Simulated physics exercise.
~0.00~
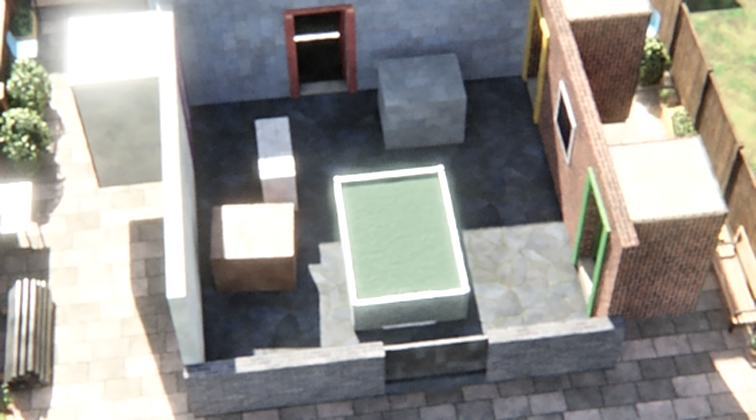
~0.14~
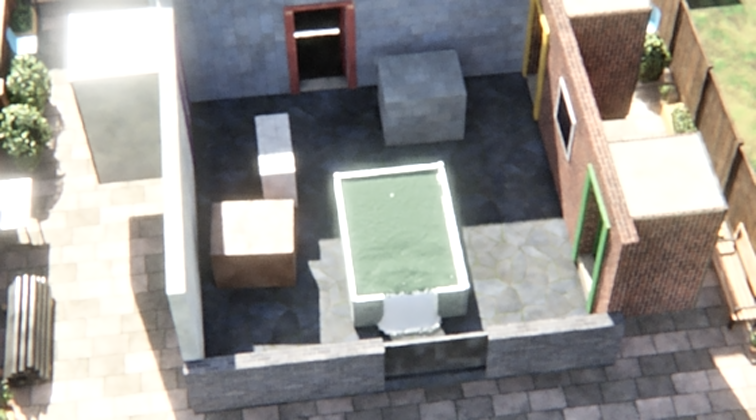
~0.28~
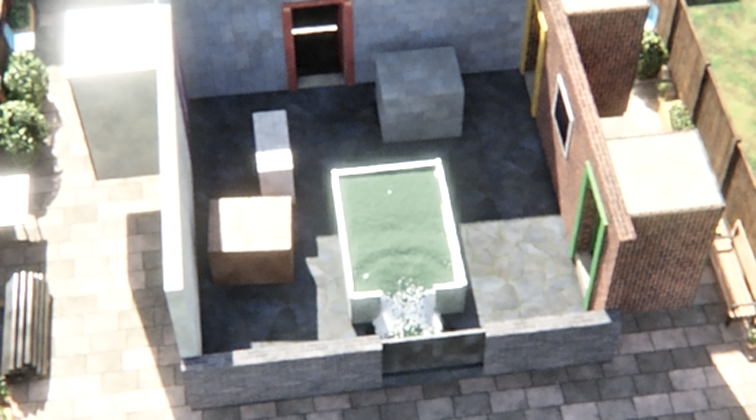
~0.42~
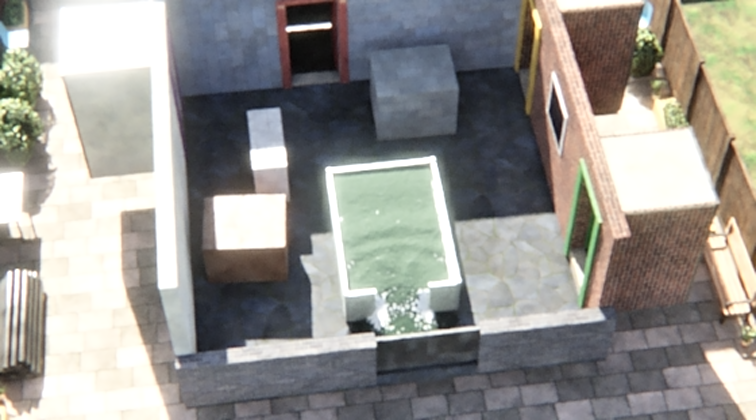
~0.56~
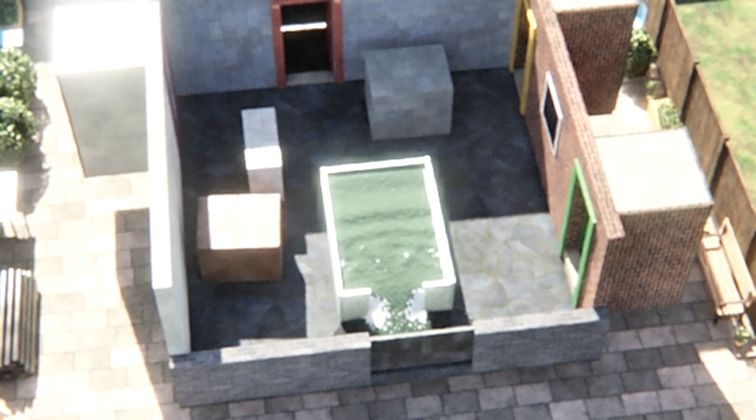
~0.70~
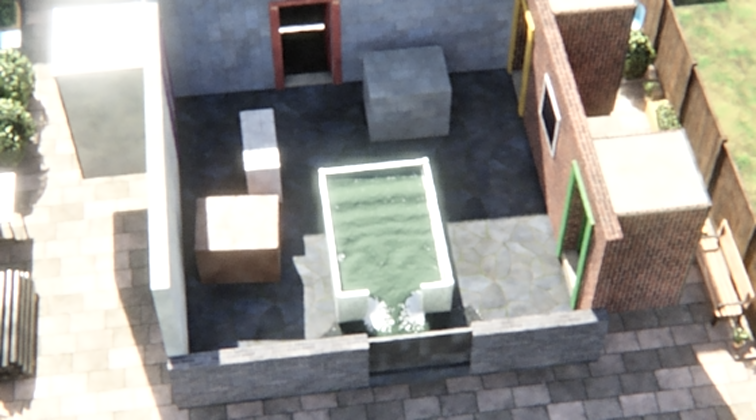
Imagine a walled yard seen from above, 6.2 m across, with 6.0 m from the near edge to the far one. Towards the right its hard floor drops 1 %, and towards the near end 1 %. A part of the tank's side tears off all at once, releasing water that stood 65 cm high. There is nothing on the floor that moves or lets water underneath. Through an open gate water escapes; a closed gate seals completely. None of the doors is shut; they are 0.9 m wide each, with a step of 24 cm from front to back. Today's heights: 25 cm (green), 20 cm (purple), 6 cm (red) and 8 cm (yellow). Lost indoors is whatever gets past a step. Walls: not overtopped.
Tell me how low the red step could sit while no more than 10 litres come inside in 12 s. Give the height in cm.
At least 6.5 cm or so.
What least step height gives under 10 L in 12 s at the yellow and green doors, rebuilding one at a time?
Some 11.0 cm for yellow, some 20 cm for green.
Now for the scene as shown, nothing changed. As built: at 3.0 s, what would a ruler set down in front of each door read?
Lab note, cm: Green 22; purple 0; red 0; yellow 0.
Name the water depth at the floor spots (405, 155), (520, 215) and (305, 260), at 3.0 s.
Respectively 0 cm, 9 cm and 2 cm.
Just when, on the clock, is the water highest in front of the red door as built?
About 10.5 seconds.
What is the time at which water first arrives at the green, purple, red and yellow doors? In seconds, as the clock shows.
Green at 1.4 seconds, purple at 3.6 seconds, red at 5.5 seconds, yellow at 3.6 seconds.
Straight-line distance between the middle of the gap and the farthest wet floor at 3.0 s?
Around 4.6 m from the gap.
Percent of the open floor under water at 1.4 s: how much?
Around 20 per cent of the free floor.
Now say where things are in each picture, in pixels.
The tank at (399, 236) is whole and still, 65 cm deep; the red door at (322, 55) is dry, in the first frame.
Water pours out at (410, 310) and has run 0.3 m, to (387, 334); about 7 cm deep outside, 65 cm at the back, in the second frame.
The gap is at (407, 308), the front 0.7 m out at a hidden place; the back of the tank holds 65 cm, in the third frame.
The gap is at (402, 305), the front 0.9 m out at a hidden place; the back of the tank holds 65 cm, in the fourth frame.
Water pours out at (396, 305) and has run 1.1 m, to a hidden place; about 10 cm deep outside, 65 cm at the back, in the fifth frame.
The gap is at (394, 306), the front 1.4 m out at a hidden place; the back of the tank holds 61 cm; 5.3 m in a straight line remain to the red door at (307, 46), in the sixth frame.
After 1.4 s water covers 20 % of the floor, deepest (52 cm) near (399, 360); it has not reached the red door.
After 3.0 s water covers 40 % of the floor, deepest (34 cm) near (399, 360); it has not reached the red door.
After 12.0 s water covers 100 % of the floor, deepest (13 cm) near (579, 340); 8 cm at the red door, 11 litres in over its 6 cm step.
At the red door as built, the water arrived by 5.3 s and peaked near 9 cm at 10.6 s.
With a step of 5.5 cm, 15 litres would have come in within the 12 s; with 7.5 cm, 2 litres. So under 10 litres takes about 6.5 cm.
